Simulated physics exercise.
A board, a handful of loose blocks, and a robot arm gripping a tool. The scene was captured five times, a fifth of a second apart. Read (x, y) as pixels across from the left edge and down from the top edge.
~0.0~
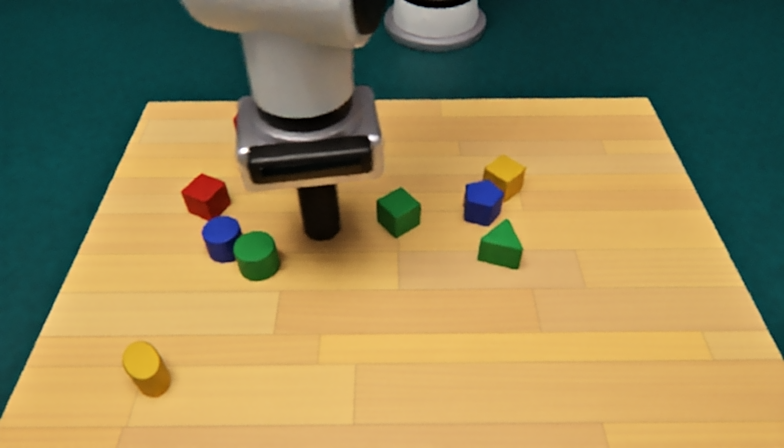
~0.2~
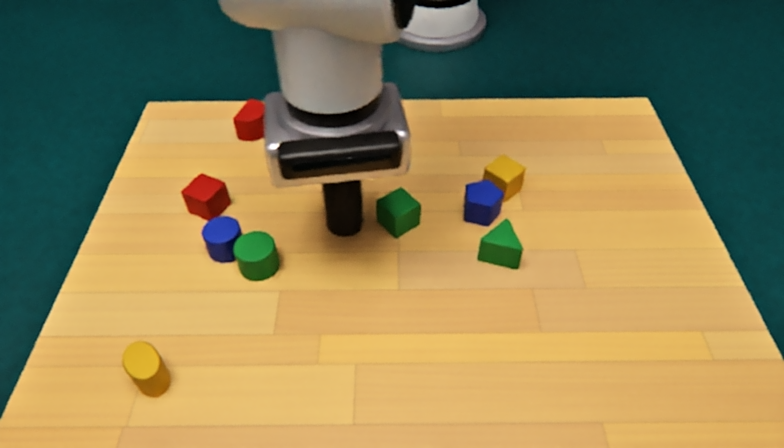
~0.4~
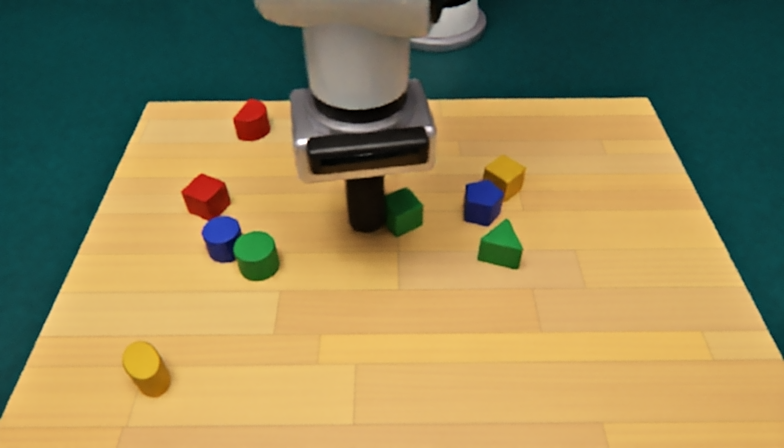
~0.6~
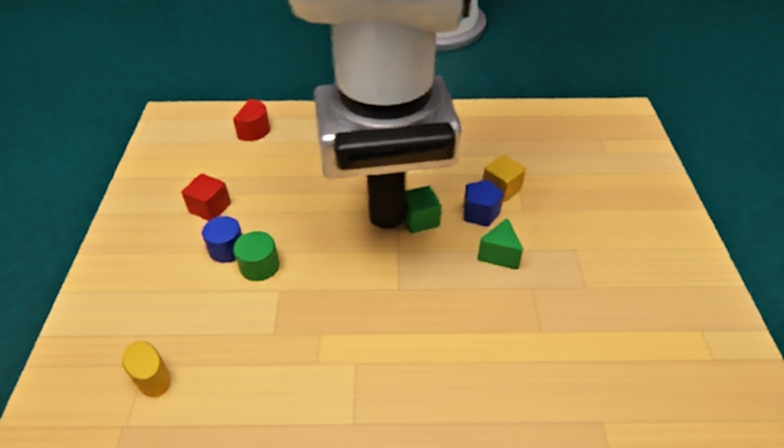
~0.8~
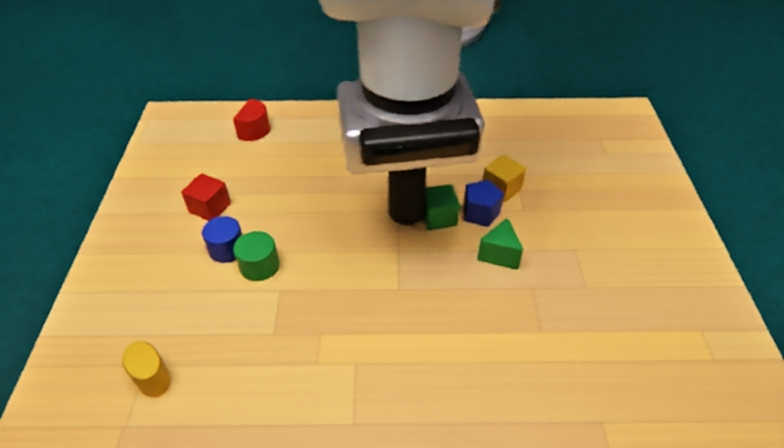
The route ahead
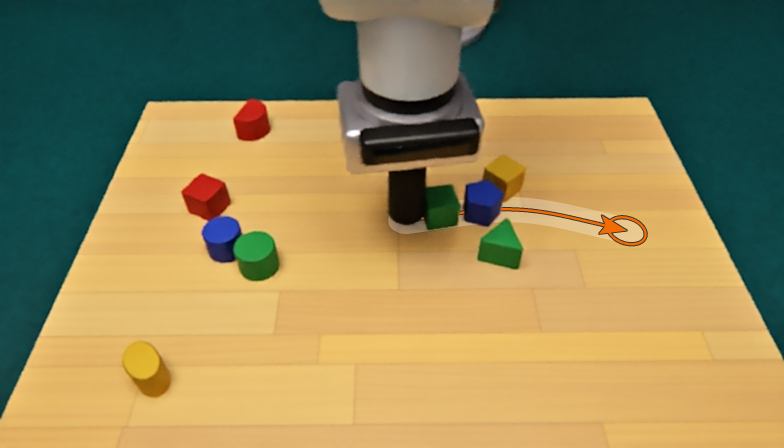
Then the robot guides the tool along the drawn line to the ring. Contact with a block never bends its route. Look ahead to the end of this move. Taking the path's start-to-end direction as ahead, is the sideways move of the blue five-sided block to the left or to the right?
That block drifts left.
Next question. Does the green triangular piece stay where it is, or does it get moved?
The push misses it.
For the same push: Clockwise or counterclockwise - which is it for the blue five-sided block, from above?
Counterclockwise rotation.
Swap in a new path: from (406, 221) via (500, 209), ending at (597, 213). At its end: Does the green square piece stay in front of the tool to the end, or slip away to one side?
Looking at the end of the path, the green square piece is still being driven ahead.
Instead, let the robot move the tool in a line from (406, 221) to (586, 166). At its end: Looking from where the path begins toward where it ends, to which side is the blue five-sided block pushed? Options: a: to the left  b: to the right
That would be b.
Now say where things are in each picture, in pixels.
Lower end of the tool at (323, 228), tops of blocks, green square piece at (399, 201), blue five-sided block at (484, 192), green triangular piece at (504, 235), yellow square piece at (506, 167), in the first picture.
Tool at (345, 224), blocks as before, in the second picture.
Tool at (367, 220), green square piece at (402, 201), in the third picture.
Tool at (387, 216), green square piece at (421, 198), in the fourth picture.
Tool at (406, 212), green square piece at (441, 196), blue five-sided block at (484, 192), green triangular piece at (504, 235), yellow square piece at (506, 167), in the fifth picture.
The drawn path runs from (406, 221) by way of (514, 209) to (627, 230).
On the path given first. One third of the way, tool at (479, 202); green square piece at (516, 189), turned 15° clockwise; blue five-sided block at (550, 191); yellow square piece at (511, 165), turned 25° anticlockwise.
Two thirds of the way, tool at (554, 205); green square piece at (592, 191); blue five-sided block at (625, 190); yellow square piece at (512, 164), turned 35° anticlockwise.
At the end, tool at (630, 222); green square piece at (664, 198), turned 30° anticlockwise; blue five-sided block at (681, 181), turned 45° anticlockwise; green triangular piece not moved; yellow square piece at (512, 164), turned 35° anticlockwise.
